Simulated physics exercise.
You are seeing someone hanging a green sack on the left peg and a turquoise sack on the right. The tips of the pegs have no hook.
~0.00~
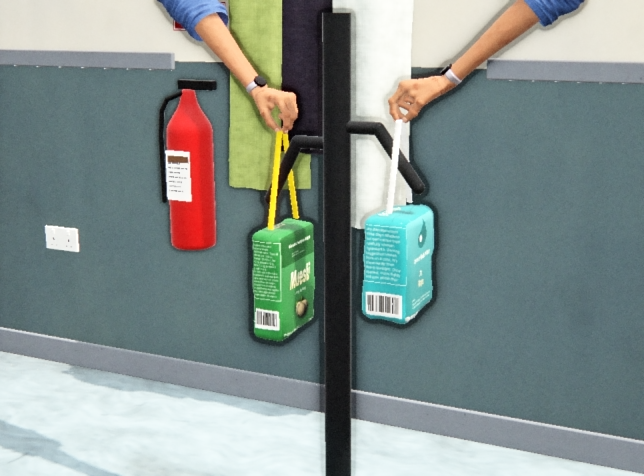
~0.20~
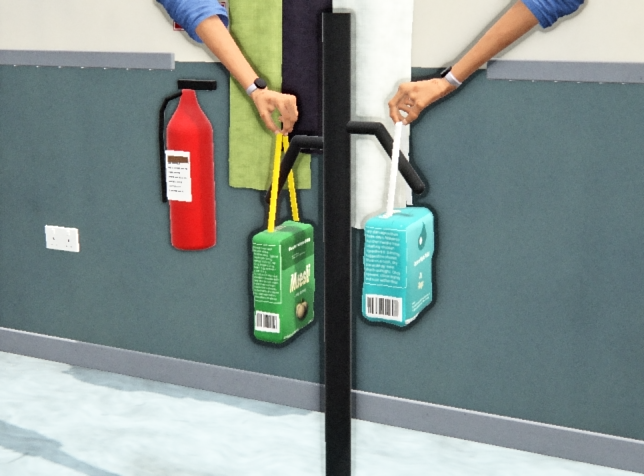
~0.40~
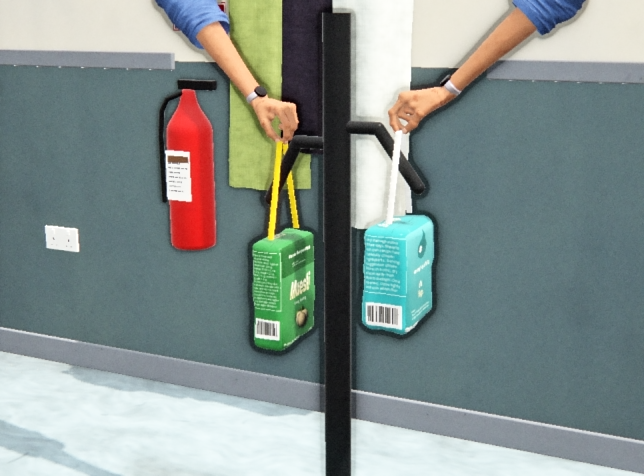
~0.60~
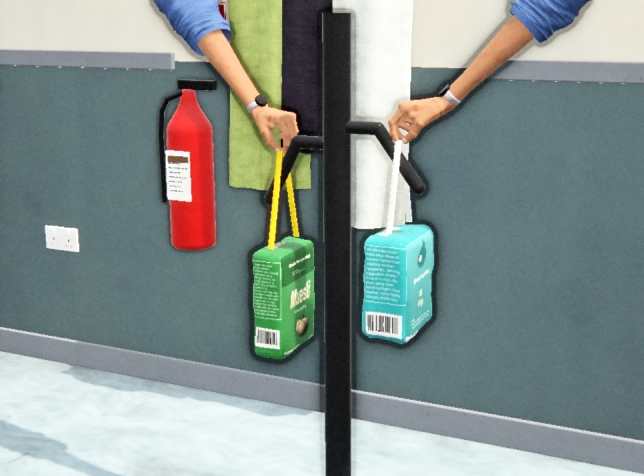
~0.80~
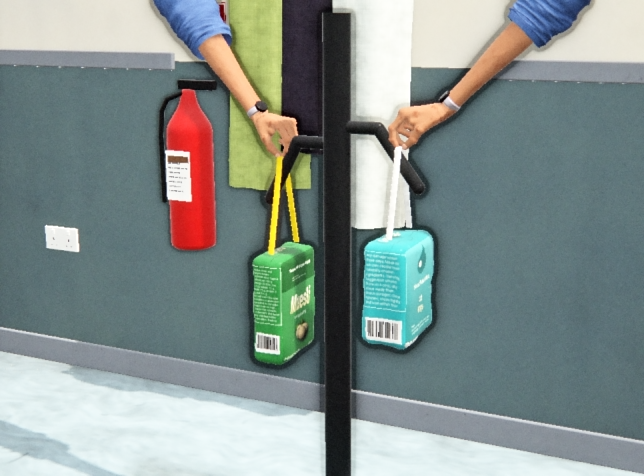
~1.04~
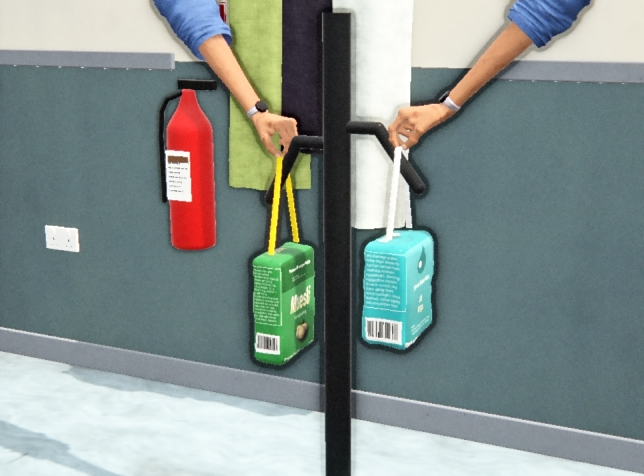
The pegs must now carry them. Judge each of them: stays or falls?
At the end, the green sack is going to come off the peg; the turquoise sack is going to come off the peg.
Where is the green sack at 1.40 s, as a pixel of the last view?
Position then: (288, 467).
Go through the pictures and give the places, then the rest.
In the first frame, green sack (285, 279); turquoise sack (399, 262); left peg tip (271, 199); right peg tip (418, 188).
In the second frame, green sack (285, 281); turquoise sack (399, 265).
In the third frame, green sack (285, 288); turquoise sack (399, 273).
In the fourth frame, green sack (285, 297); turquoise sack (399, 282).
In the fifth frame, green sack (285, 302); turquoise sack (399, 287).
In the sixth frame, green sack (285, 302); turquoise sack (399, 288); left peg tip (271, 199), sloping steeply down; right peg tip (418, 188), sloping steeply down.
By 1.40 s, green sack on the floor near (288, 467); turquoise sack on the floor near (396, 462).
By 1.72 s, green sack on the floor; turquoise sack on the floor.
When it is over, green sack on the floor; turquoise sack on the floor. The green sack drops to the floor and the turquoise sack comes down.
